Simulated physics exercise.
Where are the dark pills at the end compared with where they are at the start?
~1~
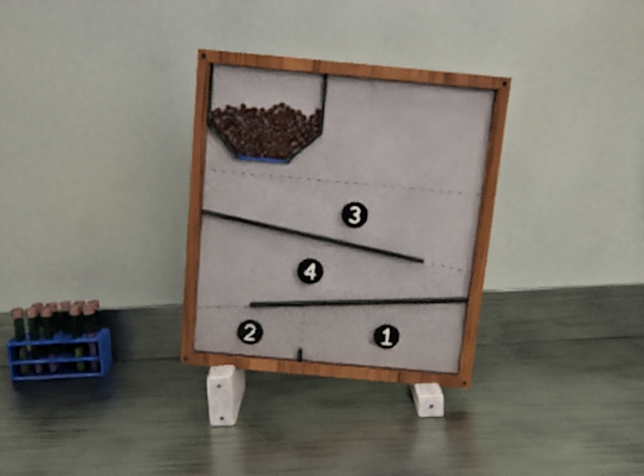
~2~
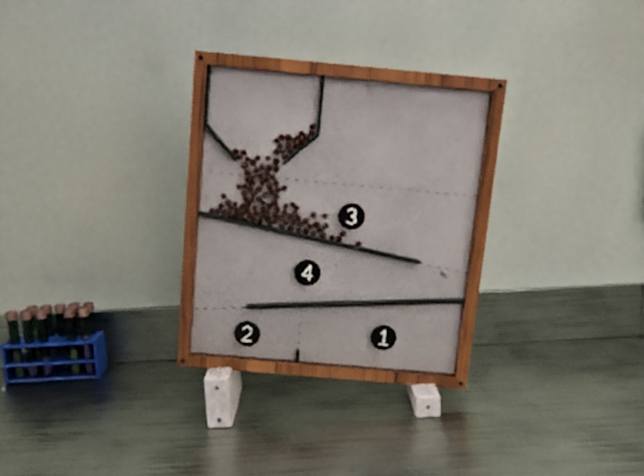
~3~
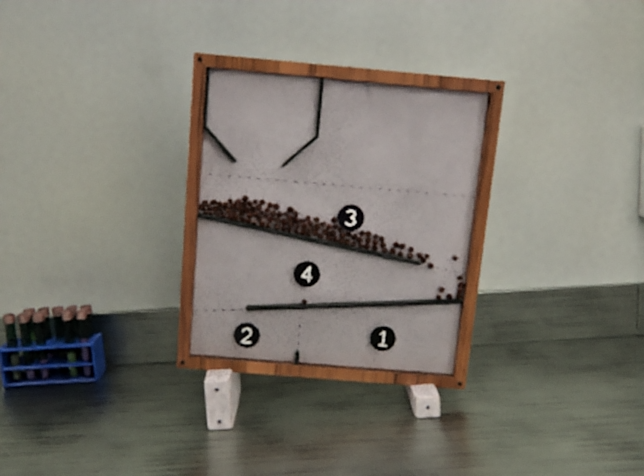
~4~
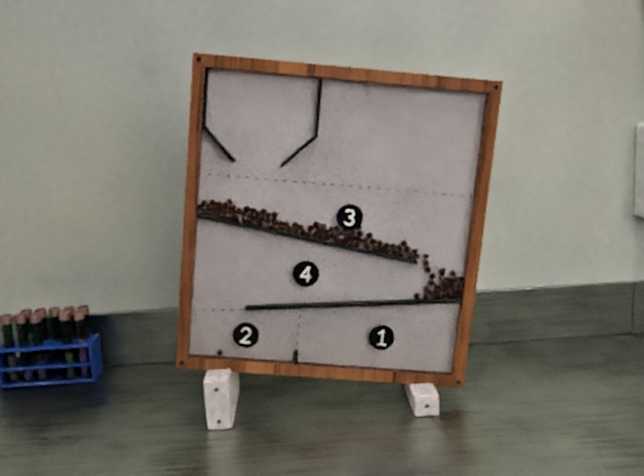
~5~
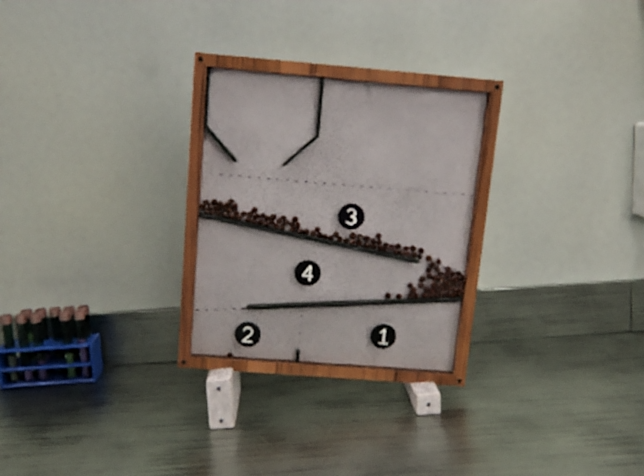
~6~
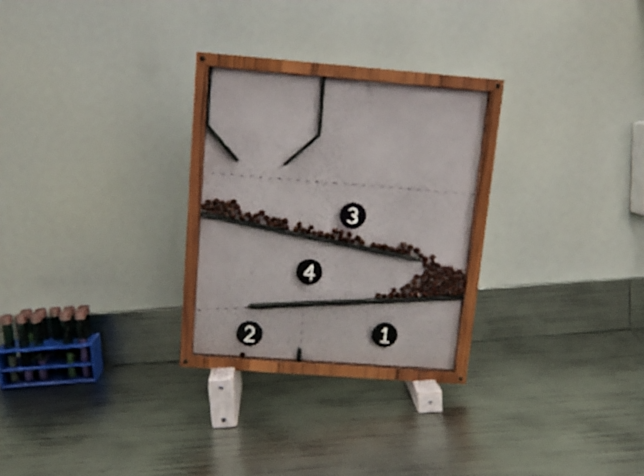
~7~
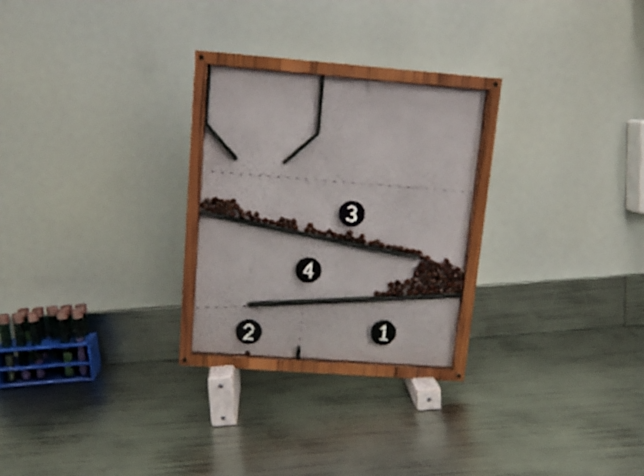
At the start they all sit in the hopper at the upper left of the case. At the end they lie lower and farther right, spread along the upper ramp and heaped at the right side of the lower shelf, apart from a stray or so on the floor.
At the start, round dark pills rest in a hopper at the upper left of a wood-framed case, held by a blue slide. Once the slide is gone, they pour through the opening onto the upper ramp, which slopes down to the right. The pills spread along it, and some drop off its right end onto the lower shelf. A heap grows there against the right side, while a stray pill or so reaches the floor at the lower left. By the end the hopper is empty, with pills still lining the upper ramp and the rest piled at the right of the shelf.
